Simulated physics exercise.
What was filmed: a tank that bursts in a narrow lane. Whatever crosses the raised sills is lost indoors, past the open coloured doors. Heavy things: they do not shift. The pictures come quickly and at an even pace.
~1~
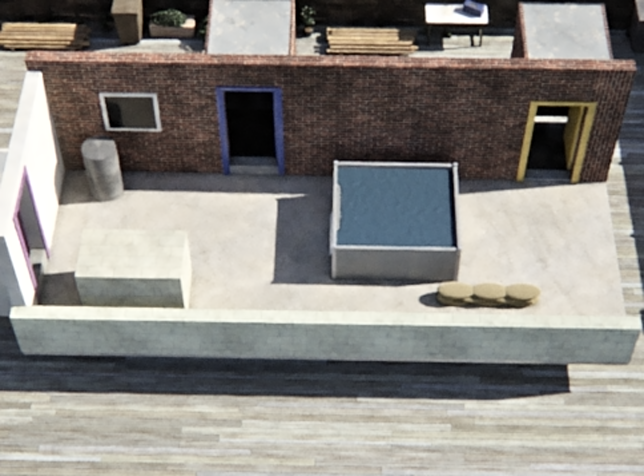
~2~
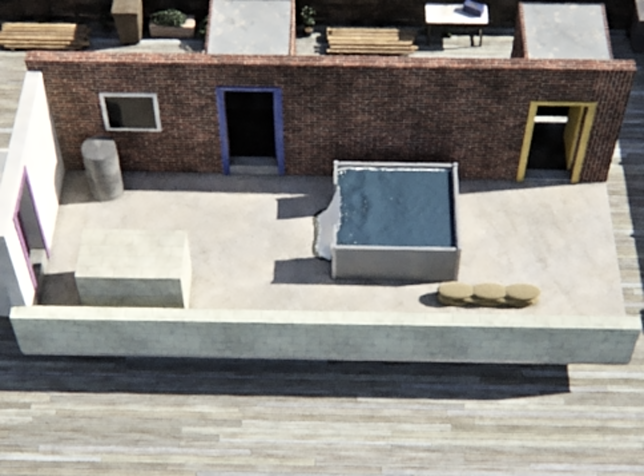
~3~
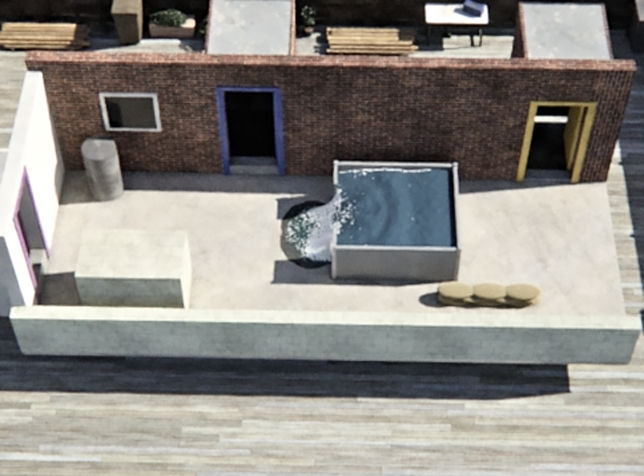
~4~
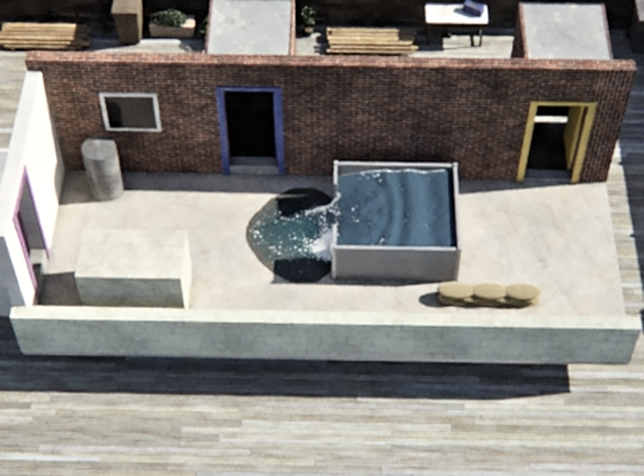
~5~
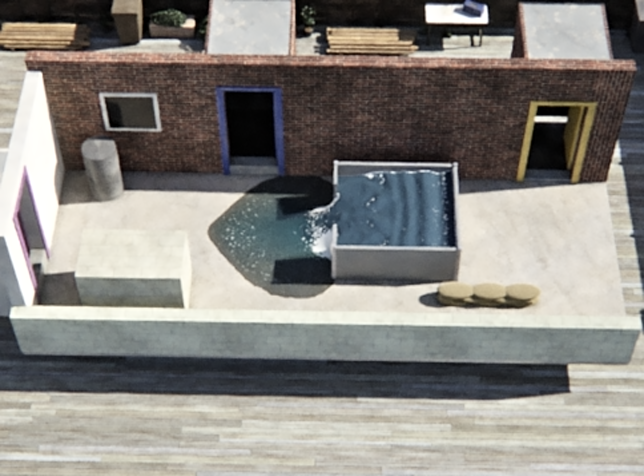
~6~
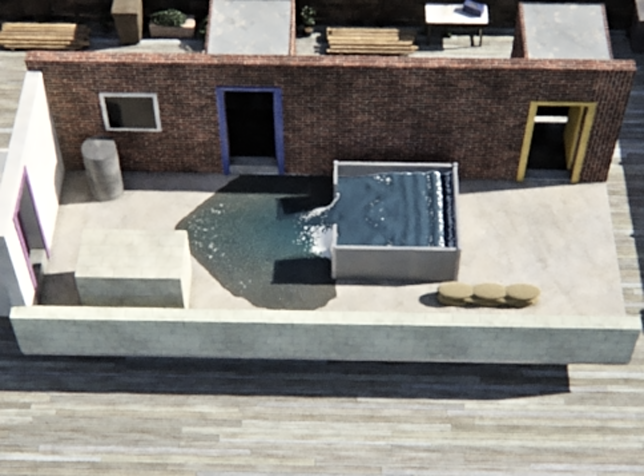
At first, a rectangular tank of still blue water stands in a walled yard beside a brick wall with blue-framed and yellow-framed doorways. Water then bursts from the tank's left side, foaming onto the pale ground, and spreads leftward in a widening dark pool that reaches the pale block as ripples cross the tank.
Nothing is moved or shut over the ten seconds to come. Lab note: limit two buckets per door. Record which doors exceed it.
Outcome: The purple door will allow in no excess, the yellow door will allow in no excess, the blue door will allow in no excess.
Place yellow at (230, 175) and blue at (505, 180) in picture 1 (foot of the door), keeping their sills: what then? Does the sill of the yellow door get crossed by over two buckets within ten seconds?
The yellow door overflows.
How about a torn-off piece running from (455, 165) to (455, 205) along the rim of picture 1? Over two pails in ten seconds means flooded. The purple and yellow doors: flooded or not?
Purple: Short of the mark; yellow: Past the mark.
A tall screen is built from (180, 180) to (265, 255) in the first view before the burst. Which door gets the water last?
Looking at it, it's the yellow one here.
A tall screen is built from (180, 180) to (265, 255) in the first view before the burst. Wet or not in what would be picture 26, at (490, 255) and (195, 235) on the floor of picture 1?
First spot parched, second spot submerged.
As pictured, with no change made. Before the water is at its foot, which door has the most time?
It's the door marked yellow.
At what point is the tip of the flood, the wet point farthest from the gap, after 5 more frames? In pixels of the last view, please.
Farthest reach: (50, 253).
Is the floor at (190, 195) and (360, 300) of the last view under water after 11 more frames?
In order: Swamped and spared.
A moment on, water covers 40 % of the floor; the purple door not reached, the yellow door not reached, the blue door wet at the sill, nothing in.
Next, water covers 45 % of the floor; the purple door wet at the sill, nothing in, the yellow door not reached, the blue door wet at the sill, nothing in.
Then, water covers 55 % of the floor; the purple door wet at the sill, nothing in, the yellow door not reached, the blue door wet at the sill, nothing in.
Later, water covers 70 % of the floor; the purple door wet at the sill, nothing in, the yellow door not reached, the blue door wet at the sill, nothing in.
In the end, water covers 90 % of the floor; the purple door wet at the sill, nothing in, the yellow door wet at the sill, nothing in, the blue door wet at the sill, nothing in.
